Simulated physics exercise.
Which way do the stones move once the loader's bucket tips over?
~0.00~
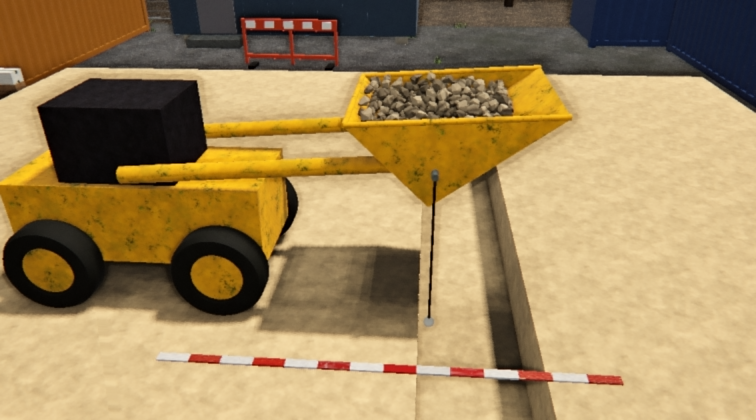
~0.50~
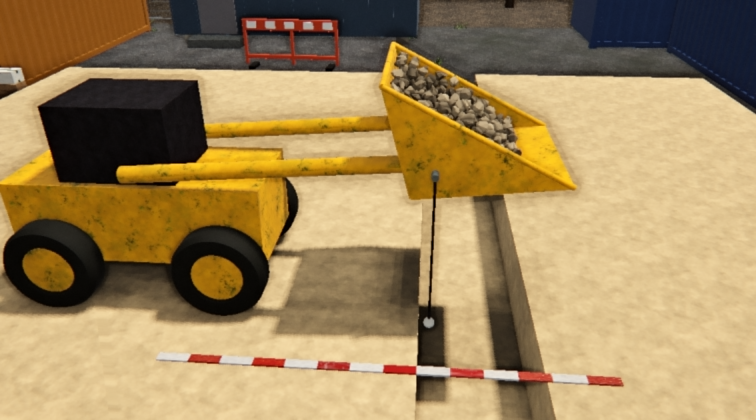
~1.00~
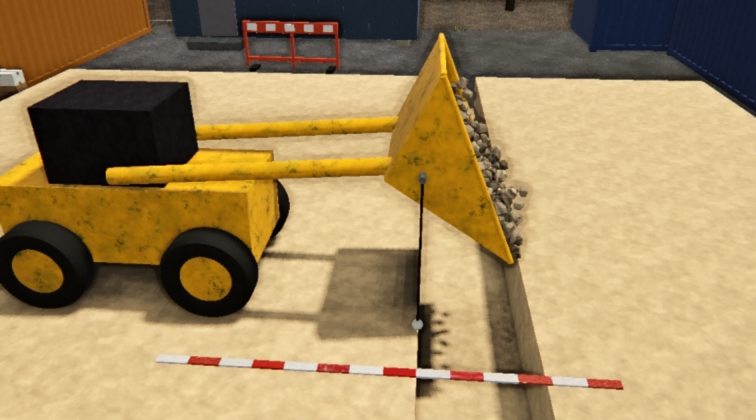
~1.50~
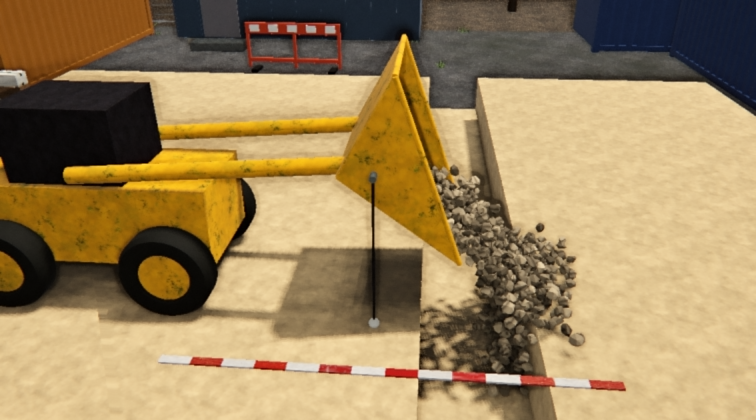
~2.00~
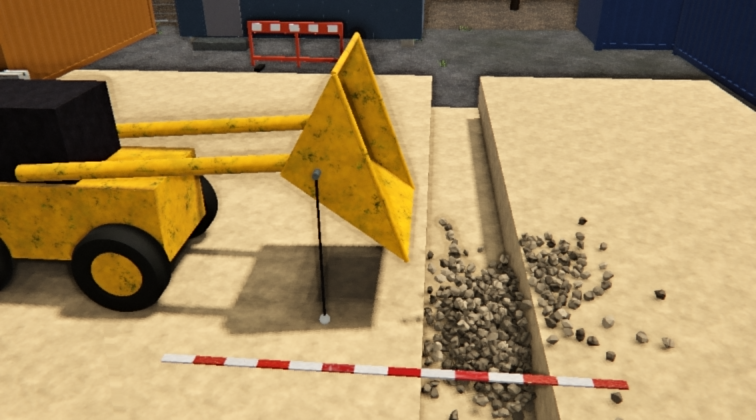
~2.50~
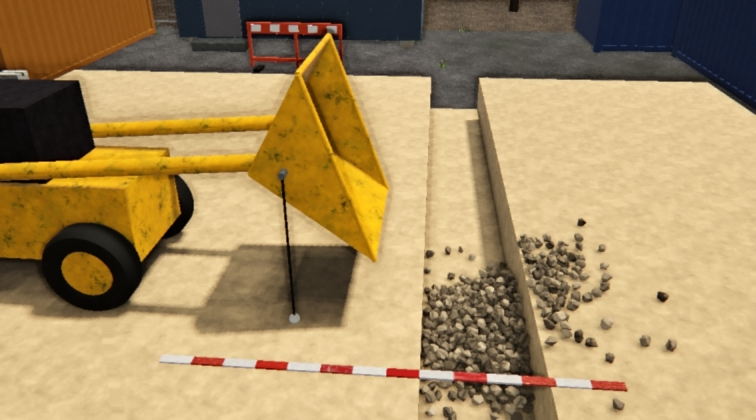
The stones move down, dropping out of the bucket and landing mostly in the trench.
